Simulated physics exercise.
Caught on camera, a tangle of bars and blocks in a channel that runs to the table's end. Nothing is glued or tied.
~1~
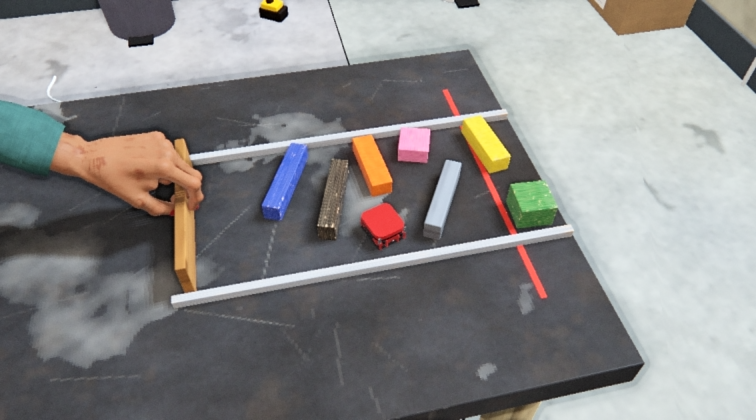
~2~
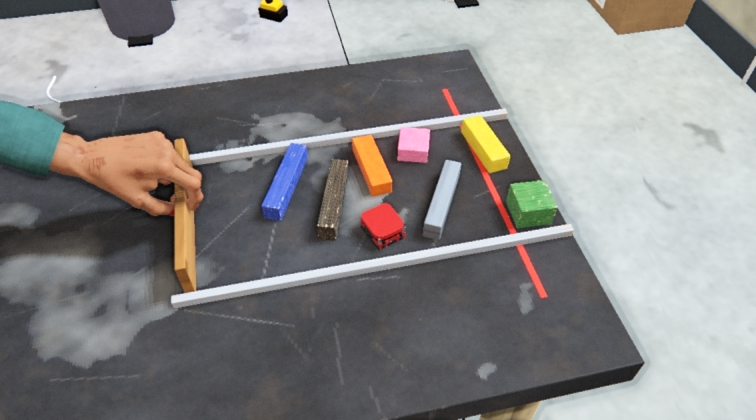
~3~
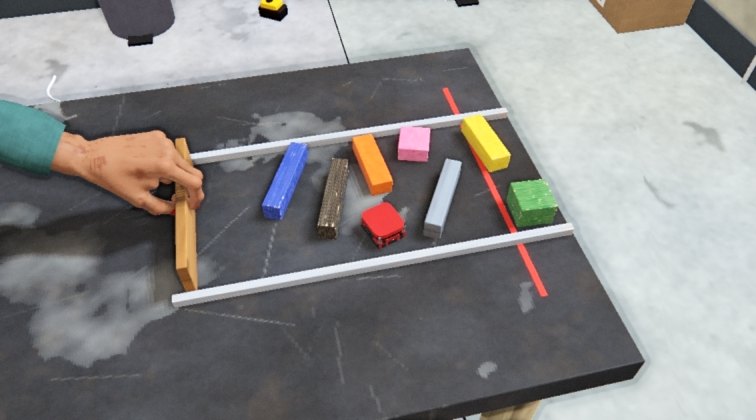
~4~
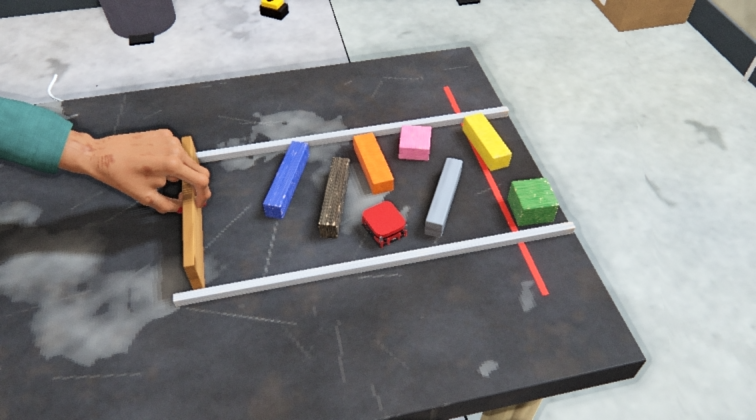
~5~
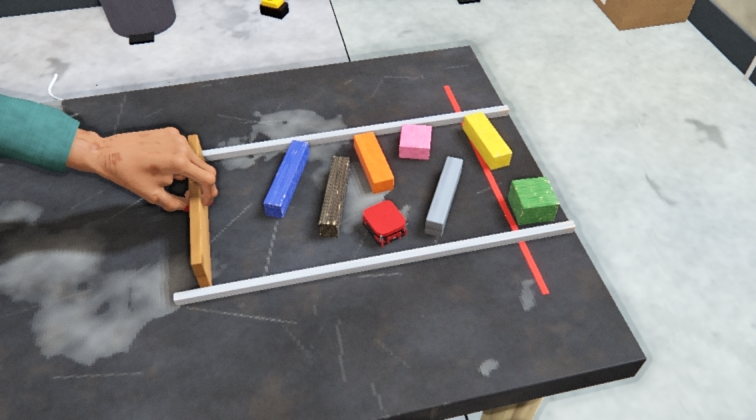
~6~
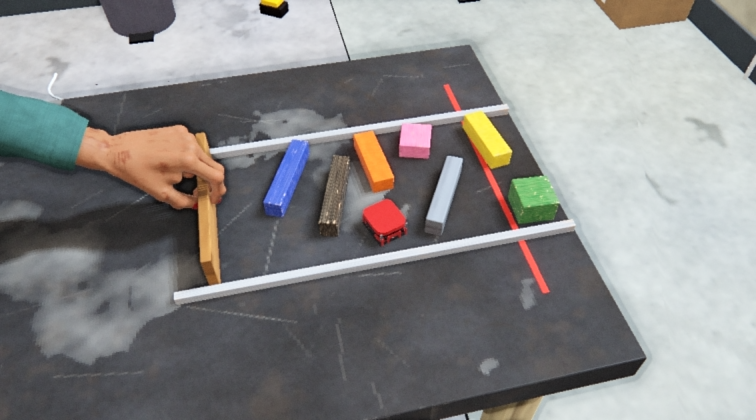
On a dark, scuffed tabletop beside pale surfaces, seen from above at an angle, two light rails form a channel crossed by a red strip near the right end. Blue, black, orange, red, pink, grey, yellow and green bars and blocks lie scattered between them. A teal-sleeved hand at left first holds a wooden board still, then slides it slightly right, touching nothing, while the view barely shifts.
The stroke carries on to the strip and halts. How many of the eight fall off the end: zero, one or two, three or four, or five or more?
The number that fall off is three or four.
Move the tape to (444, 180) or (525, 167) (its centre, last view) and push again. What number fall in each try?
The counts: 0 and 7.
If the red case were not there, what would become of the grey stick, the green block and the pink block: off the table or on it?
The grey stick holds on; the green block tumbles off; the pink block falls.
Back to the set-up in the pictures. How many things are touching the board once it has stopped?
In contact: 1.
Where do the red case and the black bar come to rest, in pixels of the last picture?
About (557, 201), and the other about (517, 170).
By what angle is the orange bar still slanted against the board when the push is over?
Some 25 degrees.
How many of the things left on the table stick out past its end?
That would be 2.
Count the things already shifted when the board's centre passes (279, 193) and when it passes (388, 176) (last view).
1 and 6.
Soon after, none off yet; green block at rest near (533, 200); yellow bar at rest near (486, 139); grey stick at rest near (444, 194).
Then, none off yet; green block at rest near (533, 200); yellow bar at rest near (487, 139); grey stick moved a little near (486, 191).
At rest, the number that fall off is three or four; fallen, pink block, grey stick, yellow bar and green block.
